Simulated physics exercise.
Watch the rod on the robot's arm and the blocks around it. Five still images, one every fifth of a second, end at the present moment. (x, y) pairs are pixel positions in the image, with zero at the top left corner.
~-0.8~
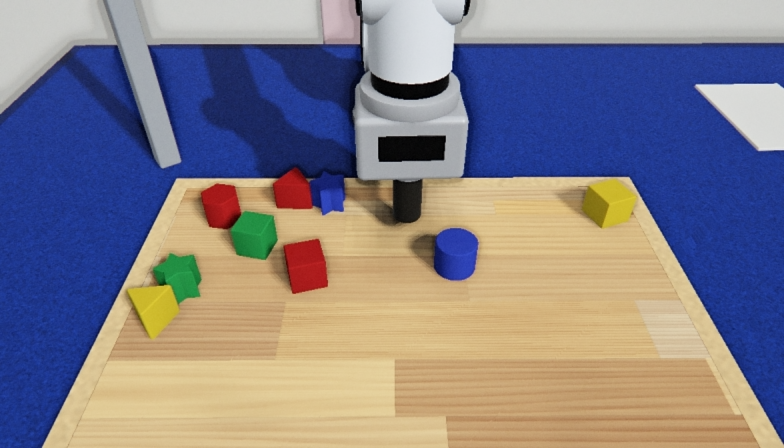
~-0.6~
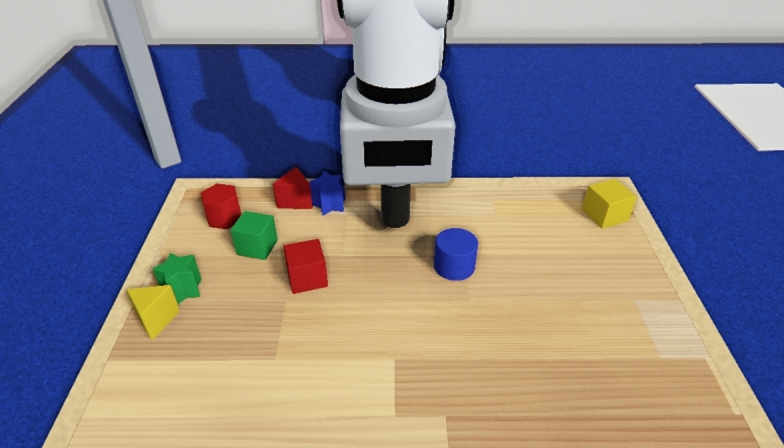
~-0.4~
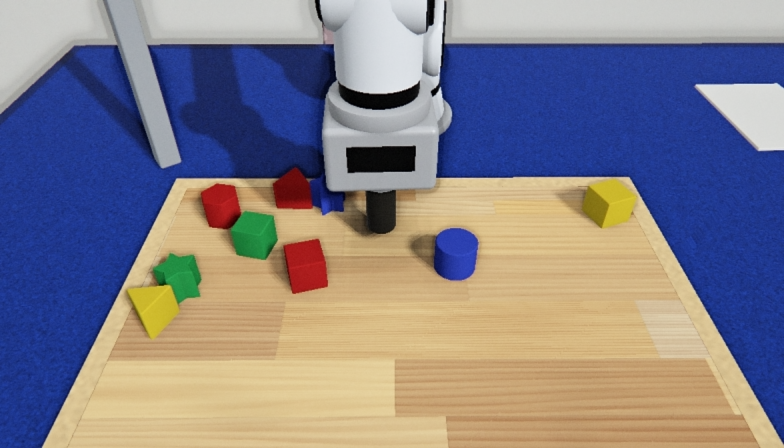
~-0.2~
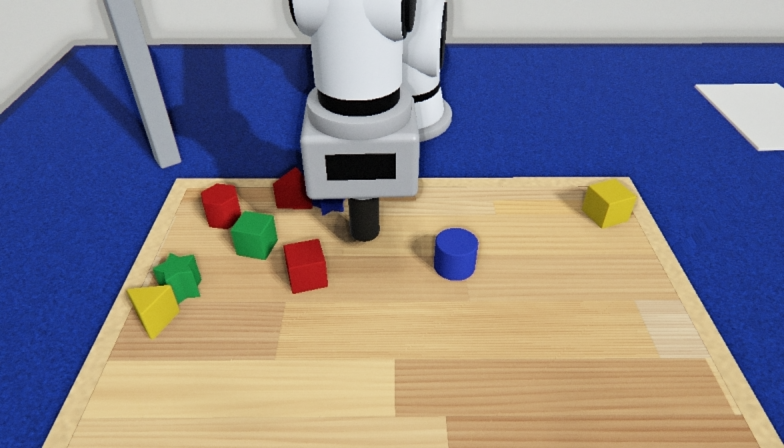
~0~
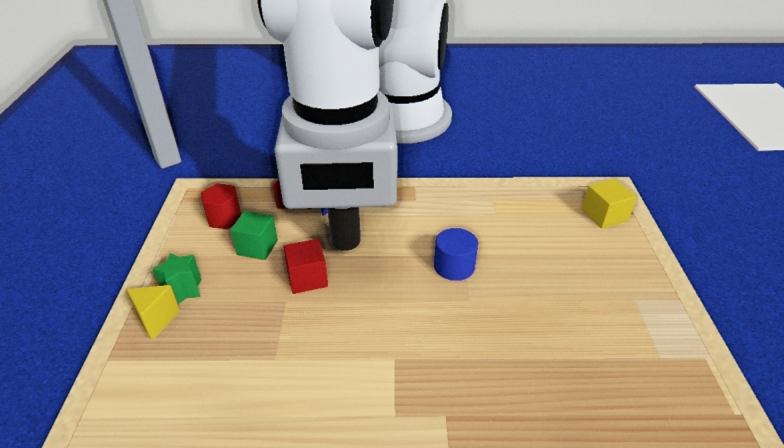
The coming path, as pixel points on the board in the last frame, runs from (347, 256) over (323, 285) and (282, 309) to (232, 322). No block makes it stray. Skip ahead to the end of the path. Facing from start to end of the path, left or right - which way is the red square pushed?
Right.
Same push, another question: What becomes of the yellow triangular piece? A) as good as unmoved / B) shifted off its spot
Correct choice: A.
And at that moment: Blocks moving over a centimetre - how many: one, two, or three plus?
Going by the path, one of them shifts by more than about 1 cm.
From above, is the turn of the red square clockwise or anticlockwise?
From the top, the block rotates clockwise.
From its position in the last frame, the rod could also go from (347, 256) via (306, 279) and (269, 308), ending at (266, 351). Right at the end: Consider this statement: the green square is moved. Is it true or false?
That claim is false.
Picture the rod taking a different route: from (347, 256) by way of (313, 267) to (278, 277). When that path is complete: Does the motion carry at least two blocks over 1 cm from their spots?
No, it doesn't check out.
On the path given first. One third of the way, rod at (321, 271); red square at (282, 265), turned 25° clockwise.
Two thirds of the way, rod at (279, 295); red square at (244, 274), turned 55° clockwise.
At the end, rod at (228, 308); yellow triangular piece not moved; green star block not moved; red square at (218, 272), turned 85° clockwise.
